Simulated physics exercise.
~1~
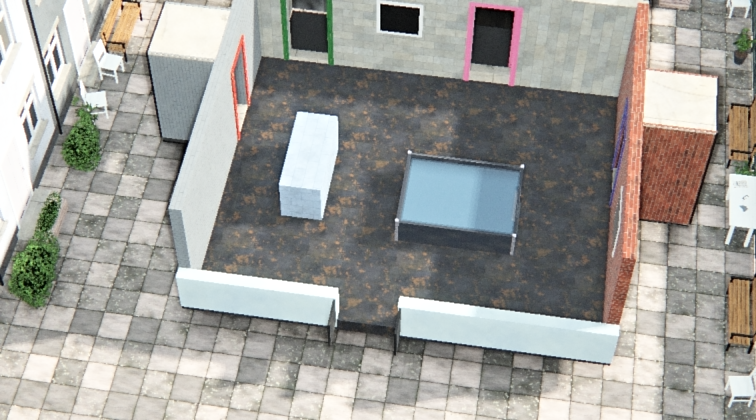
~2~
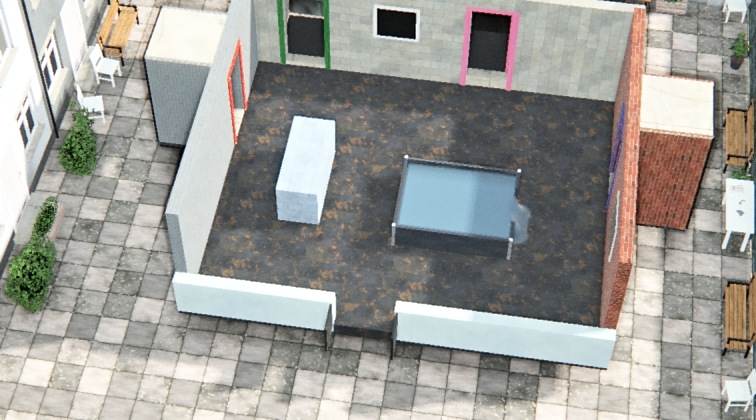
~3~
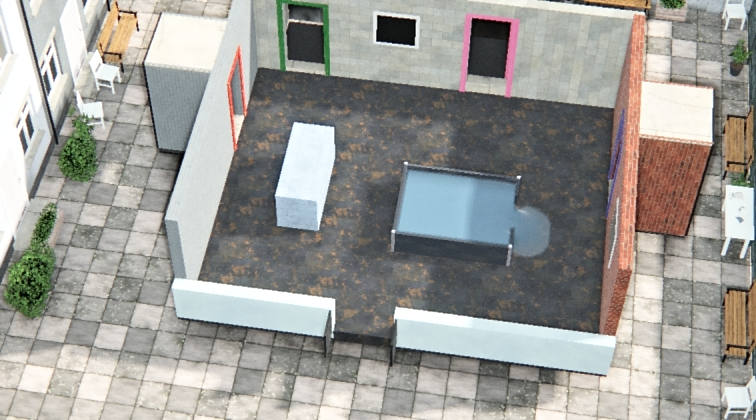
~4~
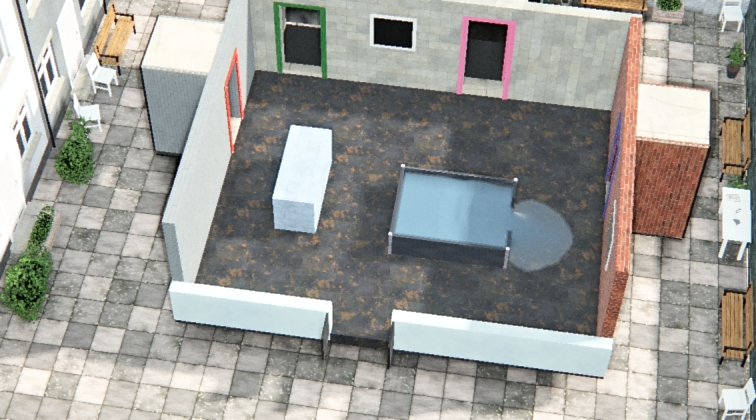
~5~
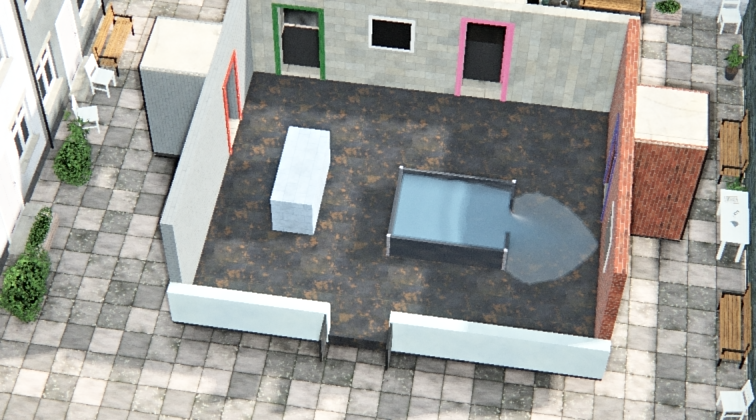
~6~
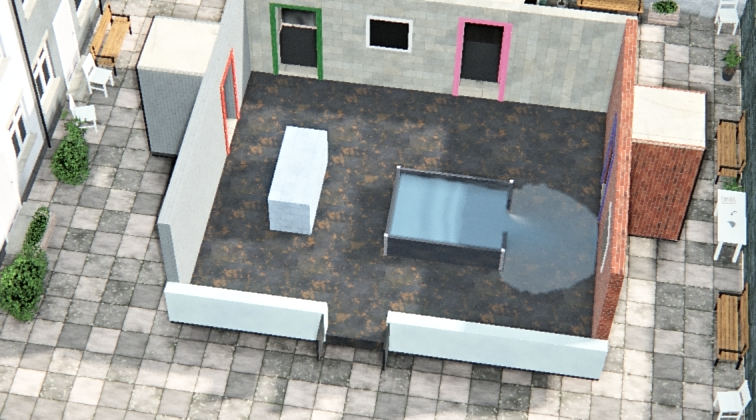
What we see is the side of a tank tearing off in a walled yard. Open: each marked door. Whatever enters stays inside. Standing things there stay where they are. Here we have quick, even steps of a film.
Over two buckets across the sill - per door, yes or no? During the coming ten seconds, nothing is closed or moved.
Green door no, blue door yes, red door no, pink door no.
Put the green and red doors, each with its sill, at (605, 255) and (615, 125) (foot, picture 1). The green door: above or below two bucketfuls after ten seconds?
Well, the way I see it, the green door crosses the threshold.
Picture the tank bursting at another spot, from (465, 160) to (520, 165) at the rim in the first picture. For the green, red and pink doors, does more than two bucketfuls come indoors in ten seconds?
Result: Green keeps within bounds, red gets too much, pink keeps within bounds.
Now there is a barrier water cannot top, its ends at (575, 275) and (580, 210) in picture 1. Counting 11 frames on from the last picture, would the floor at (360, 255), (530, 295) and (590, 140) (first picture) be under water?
Point by point: First not reached, second submerged, third submerged.
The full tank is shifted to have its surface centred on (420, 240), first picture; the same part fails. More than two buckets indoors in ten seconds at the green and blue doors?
Lab note - green door: Short of the limit; blue door: Short of the limit.
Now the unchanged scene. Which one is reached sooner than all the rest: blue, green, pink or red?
The answer here is the blue door.
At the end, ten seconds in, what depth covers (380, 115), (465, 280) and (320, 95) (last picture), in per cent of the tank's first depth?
Readings in sequence: 4, 8, 4 percent.
A moment on, water covers 10 % of the floor; the green door not reached, the blue door under two buckets in, the red door not reached, the pink door not reached.
Next, water covers 15 % of the floor; the green door not reached, the blue door over two buckets in, the red door not reached, the pink door not reached.
Then, water covers 25 % of the floor; the green door not reached, the blue door over two buckets in, the red door not reached, the pink door not reached.
Later, water covers 55 % of the floor; the green door not reached, the blue door far over two buckets in, the red door not reached, the pink door wet at the sill, nothing in.
In the end, water covers 90 % of the floor; the green door wet at the sill, nothing in, the blue door far over two buckets in, the red door wet at the sill, nothing in, the pink door wet at the sill, nothing in.
